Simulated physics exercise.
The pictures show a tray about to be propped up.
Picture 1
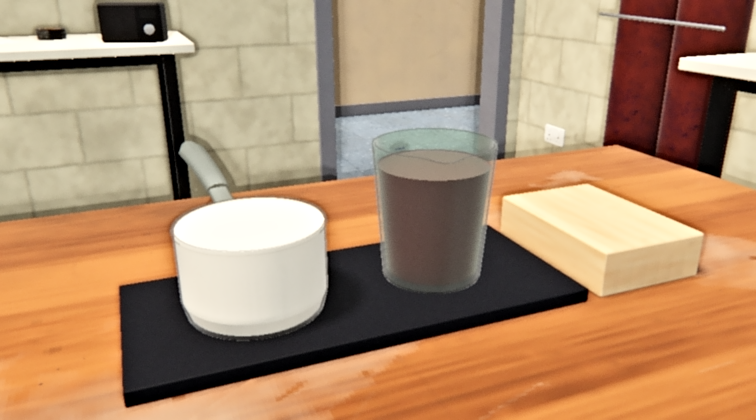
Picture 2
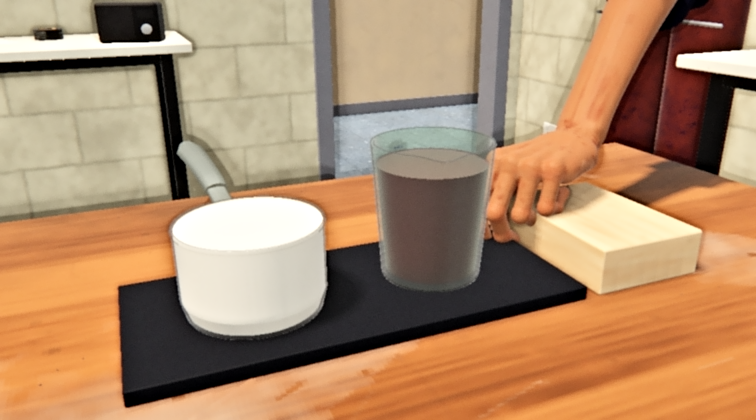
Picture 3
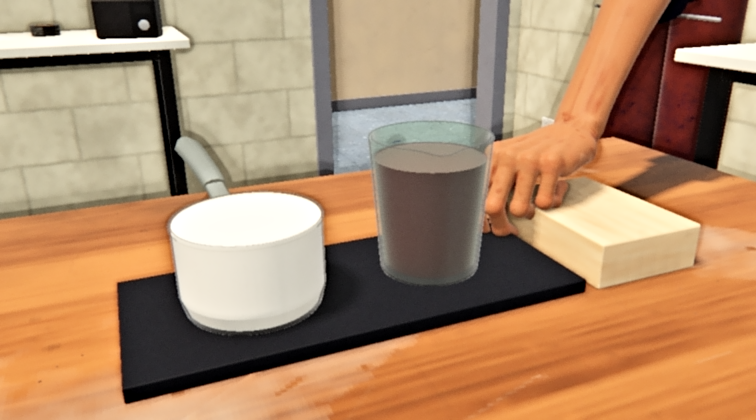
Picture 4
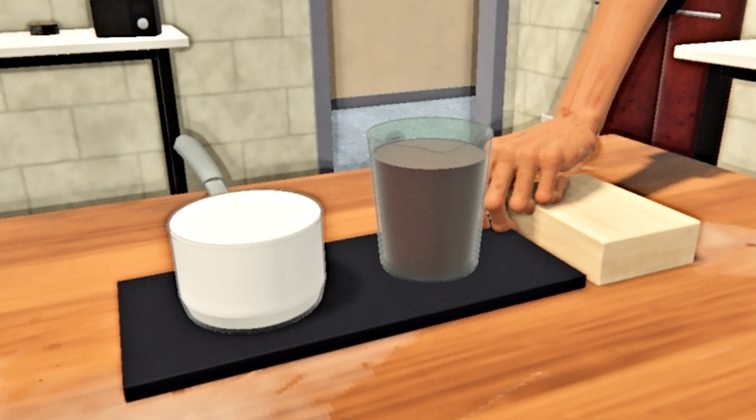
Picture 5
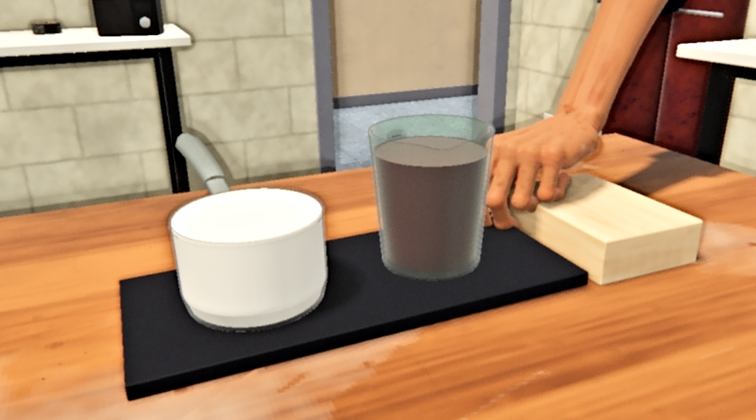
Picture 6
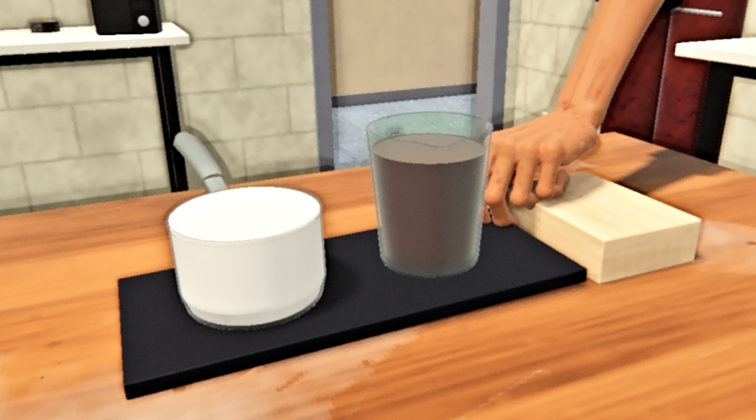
A black tray, its right end lifting very slightly, lies on a wooden table in a kitchen-like room, seen from the front and a little above. On it sit a white saucepan nearly full of white liquid at left and a clear jug of dark brown liquid at right, beside a pale wooden block. A hand reaches in from the right, grips the tray's end and raises it barely.
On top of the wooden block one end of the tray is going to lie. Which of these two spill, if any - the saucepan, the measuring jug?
In order: Saucepan: It's going to run over. Measuring jug: It's going to stay contained.
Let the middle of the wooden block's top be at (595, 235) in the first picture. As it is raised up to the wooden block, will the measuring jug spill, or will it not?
In that case it survives.
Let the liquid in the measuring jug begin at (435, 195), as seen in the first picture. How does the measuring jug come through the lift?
It keeps every drop.
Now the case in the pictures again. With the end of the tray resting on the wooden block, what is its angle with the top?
Roughly 7 degrees.
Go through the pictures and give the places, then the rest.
In the first frame, the tray lies flat; saucepan (253, 262) nearly full; measuring jug (433, 205) about three quarters full; wooden block (654, 265).
In the second frame, a hand takes the end of the tray; saucepan nearly full, surface at (249, 223); measuring jug about three quarters full, surface at (432, 163).
In the third frame, the end is rising; saucepan (251, 256) nearly full; measuring jug (430, 198) about three quarters full.
In the fourth frame, the end has come up a little; saucepan nearly full, surface at (246, 216); measuring jug about three quarters full, surface at (429, 154); wooden block (651, 253).
In the fifth frame, slope near 1°; saucepan (252, 252) nearly full; measuring jug (431, 193) about three quarters full.
In the sixth frame, the tray slopes by about 1°; saucepan nearly full, surface at (246, 213); measuring jug about three quarters full, surface at (429, 149); wooden block (652, 251).
Shortly, the tray slopes by about 4°; saucepan, it has lost some; measuring jug, none is lost.
Then, the tray slopes by about 9°; saucepan, it has lost some; measuring jug, none is lost.
At the finish, the tray slopes by about 7°, resting on the wooden block; saucepan, it has lost some; measuring jug, none is lost.
